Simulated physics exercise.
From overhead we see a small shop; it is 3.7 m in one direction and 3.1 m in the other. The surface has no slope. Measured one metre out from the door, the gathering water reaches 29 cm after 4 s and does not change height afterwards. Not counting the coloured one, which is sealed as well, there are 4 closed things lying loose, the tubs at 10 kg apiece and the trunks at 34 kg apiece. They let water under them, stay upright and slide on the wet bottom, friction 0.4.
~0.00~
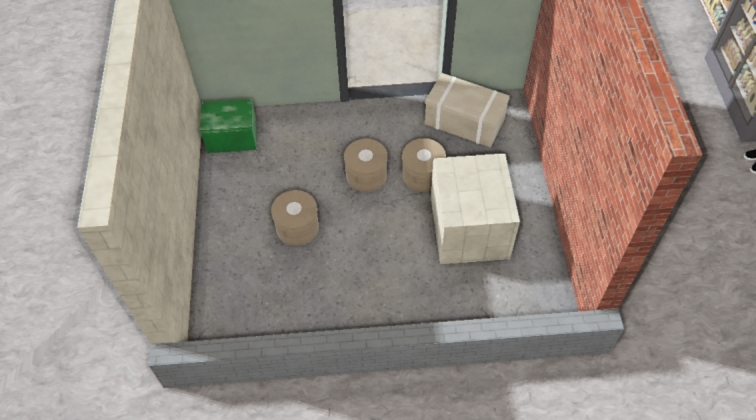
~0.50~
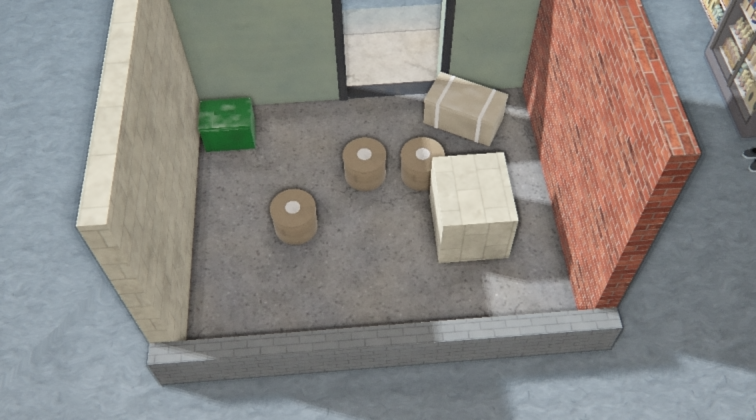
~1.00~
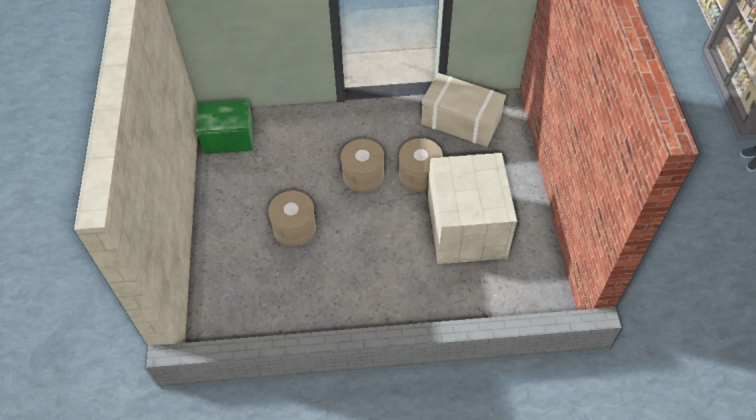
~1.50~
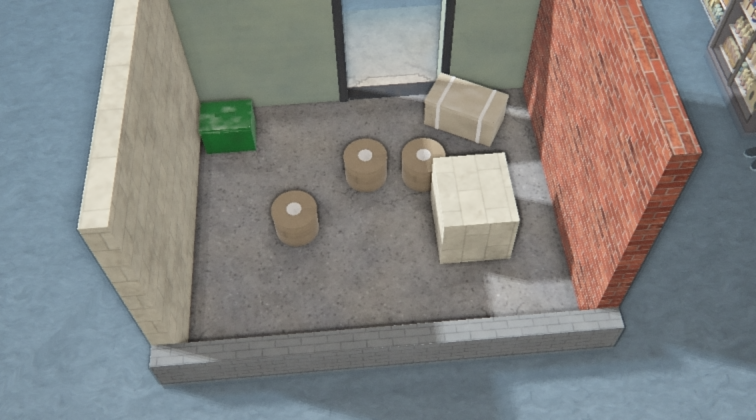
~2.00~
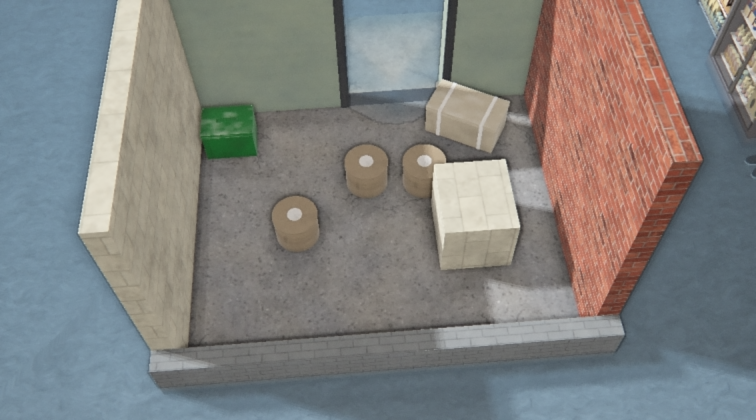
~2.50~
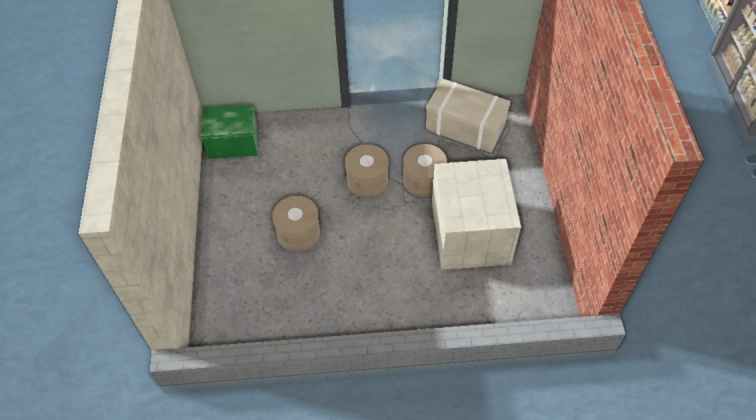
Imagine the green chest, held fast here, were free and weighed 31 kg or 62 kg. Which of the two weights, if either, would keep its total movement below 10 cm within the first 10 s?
Only the heavier would.
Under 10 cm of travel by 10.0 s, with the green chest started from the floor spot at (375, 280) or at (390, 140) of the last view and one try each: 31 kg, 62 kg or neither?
At the first spot the heavier mass is required, at the second nothing offered works.
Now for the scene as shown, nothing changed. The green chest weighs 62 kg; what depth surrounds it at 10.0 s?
Close to 11 cm deep.
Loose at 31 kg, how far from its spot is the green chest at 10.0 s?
50 cm.
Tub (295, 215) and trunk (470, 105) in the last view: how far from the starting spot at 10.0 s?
The first is 120 cm from its start, the second 60 cm.
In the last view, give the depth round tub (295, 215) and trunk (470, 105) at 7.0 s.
Close to 15 and 10 centimetres.
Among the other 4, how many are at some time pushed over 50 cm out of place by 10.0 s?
Counting them up, I find 4.
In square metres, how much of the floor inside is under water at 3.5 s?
Wet area: Approx. 3.5 m2.
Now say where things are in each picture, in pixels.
The first frame shows the green chest at (226, 114), on the bottom; water covers 0.0 m2; 0 of 5 have shifted.
The second frame shows the green chest at (225, 113) rests on the ground; 0.0 m2 under water; 0 of 5 have shifted.
The third frame shows the green chest at (223, 115), on the bottom; 0.0 m2 under water; 0 of 5 have shifted.
The fourth frame shows the green chest at (225, 115), on the bottom; 0.0 m2 under water; 0 of 5 have shifted.
The fifth frame shows the green chest at (227, 120), on the bottom; water covers 0.2 m2; 0 of 5 have shifted.
The sixth frame shows the green chest at (227, 120) rests on the ground; 0.8 m2 under water; 0 of 5 have shifted.
After 3.5 s the green chest would be 0 cm from its start with 31 kg and 0 cm from its start with 62 kg; 0 cm of water round it then.
After 4.5 s the green chest would be 0 cm from its start with 31 kg and 0 cm from its start with 62 kg; 0 cm of water round it then.
After 7.0 s the green chest would be 0 cm from its start with 31 kg and 0 cm from its start with 62 kg; 3 cm of water round it then.
After 10.0 s the green chest would be 46 cm from its start with 31 kg and 0 cm from its start with 62 kg; 11 cm of water round it then.
